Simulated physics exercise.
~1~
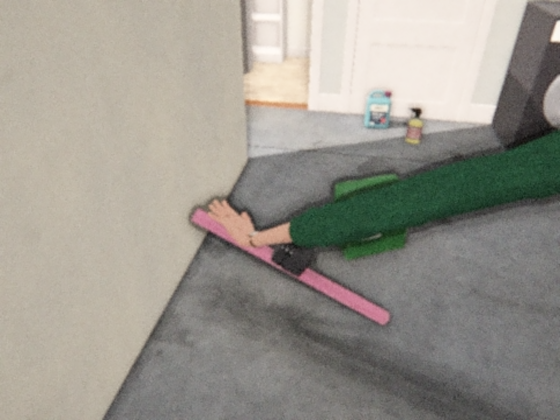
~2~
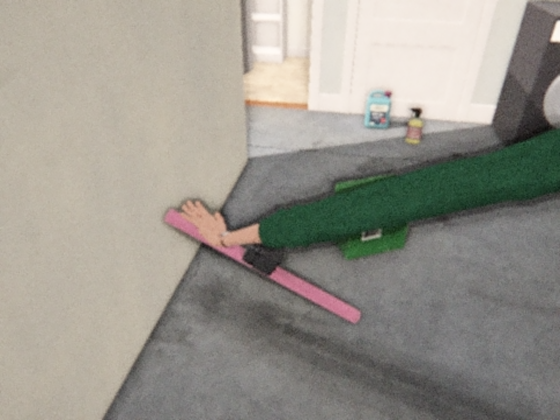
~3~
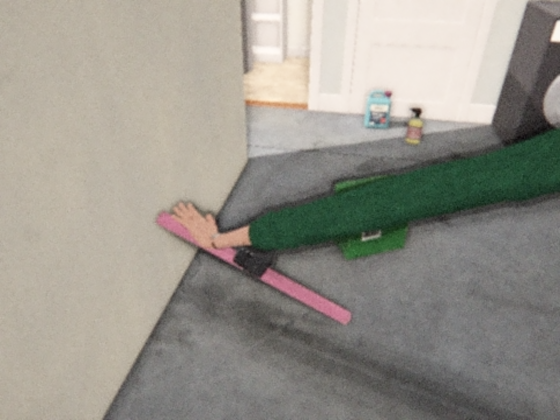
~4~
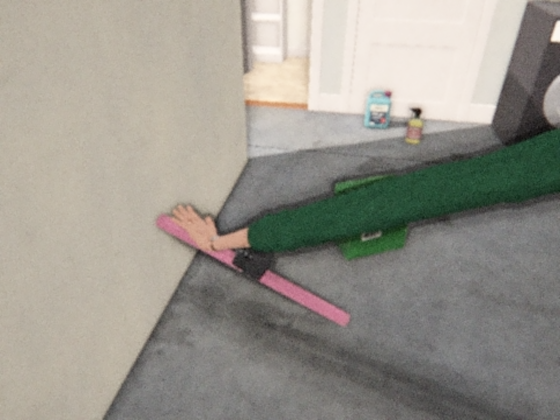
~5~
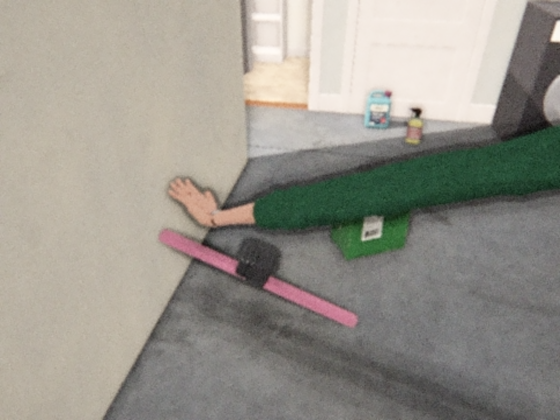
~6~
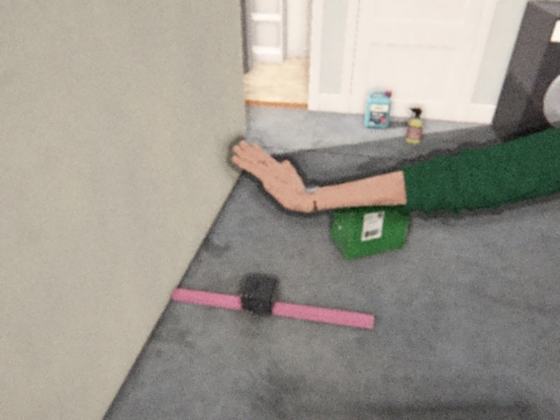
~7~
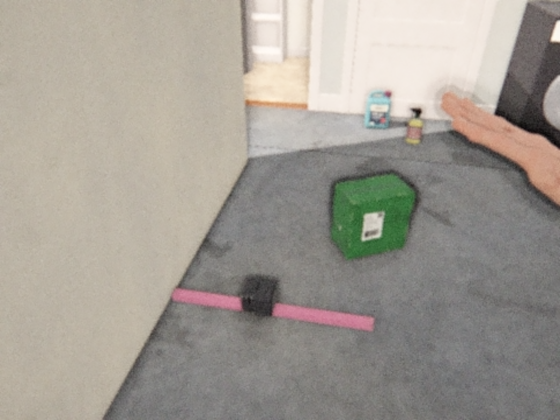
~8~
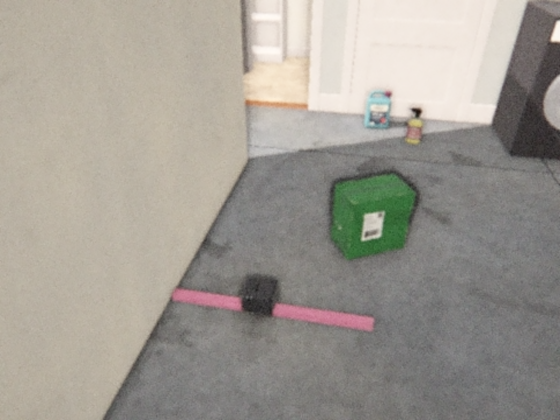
A hand slides a pink pole left against the wall, lets go, and it drops flat.
